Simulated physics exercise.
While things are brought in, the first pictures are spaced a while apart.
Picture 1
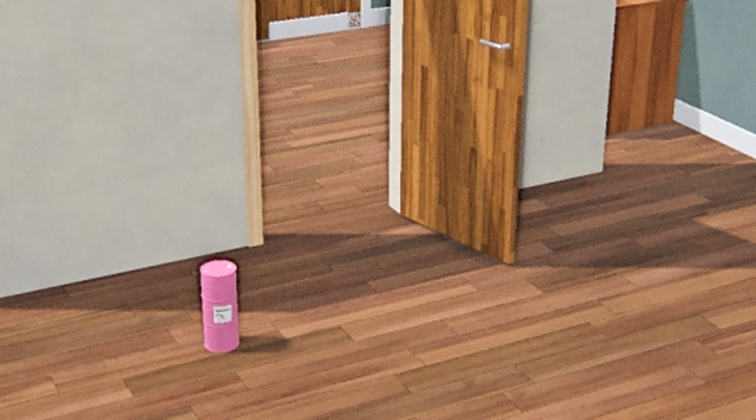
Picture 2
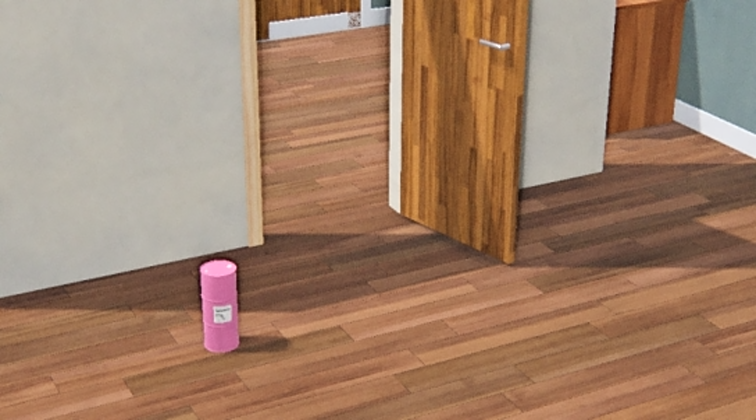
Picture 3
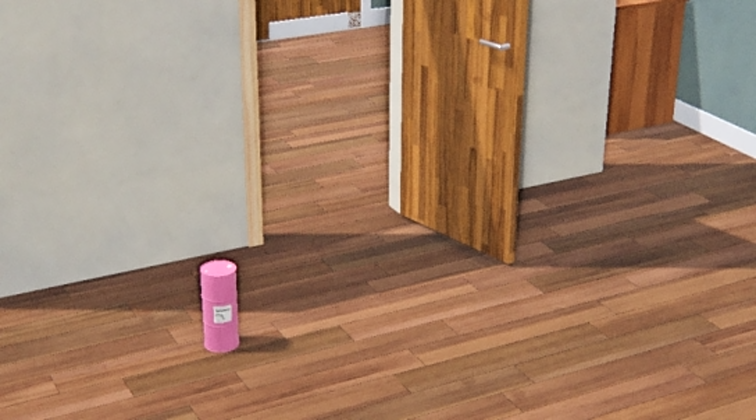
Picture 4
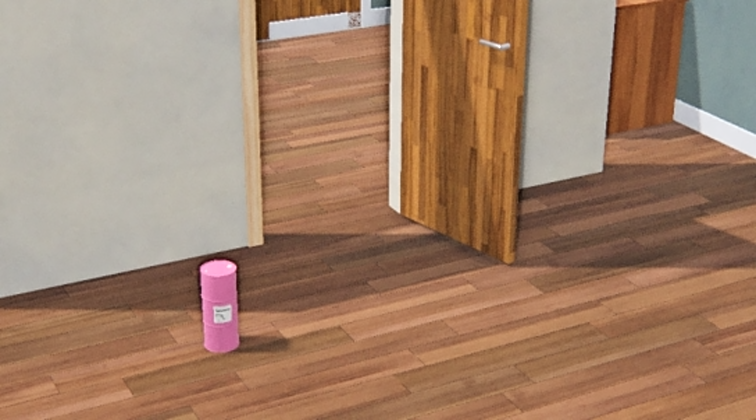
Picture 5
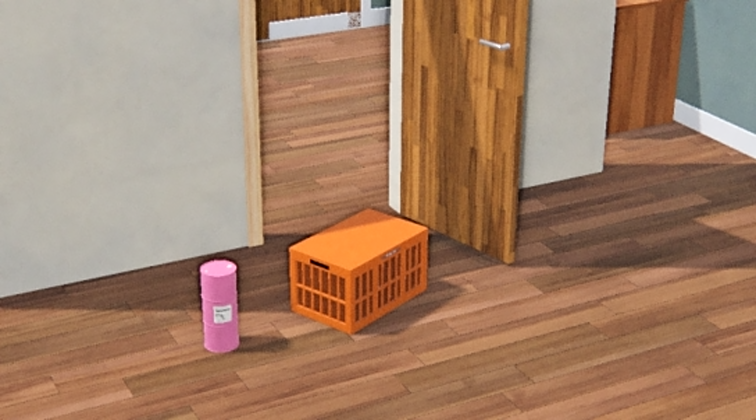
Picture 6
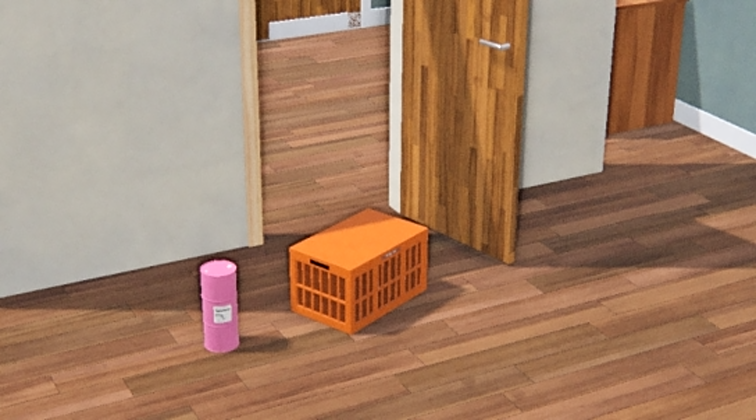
An orange crate appeared on the wooden floor in front of the doorway, just right of a pink canister. Otherwise nothing moved, with the wooden door staying wide open and the canister staying in place.
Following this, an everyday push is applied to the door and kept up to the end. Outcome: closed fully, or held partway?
So the door never meets the frame after all.
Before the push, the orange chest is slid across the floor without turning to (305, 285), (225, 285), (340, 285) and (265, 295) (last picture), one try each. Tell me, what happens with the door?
On the first go it doesn't make it all the way, then it makes it all the way, then it doesn't make it all the way, and last it makes it all the way.
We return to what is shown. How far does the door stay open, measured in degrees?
Near 65° open.
Then, 0.60 s past the last view, door at 89°.
Then, 0.90 s past the last view, door at 75°.
Finally, door at 65°; both still in place. Final places as the last picture's camera would see them, orange chest near (357, 270).
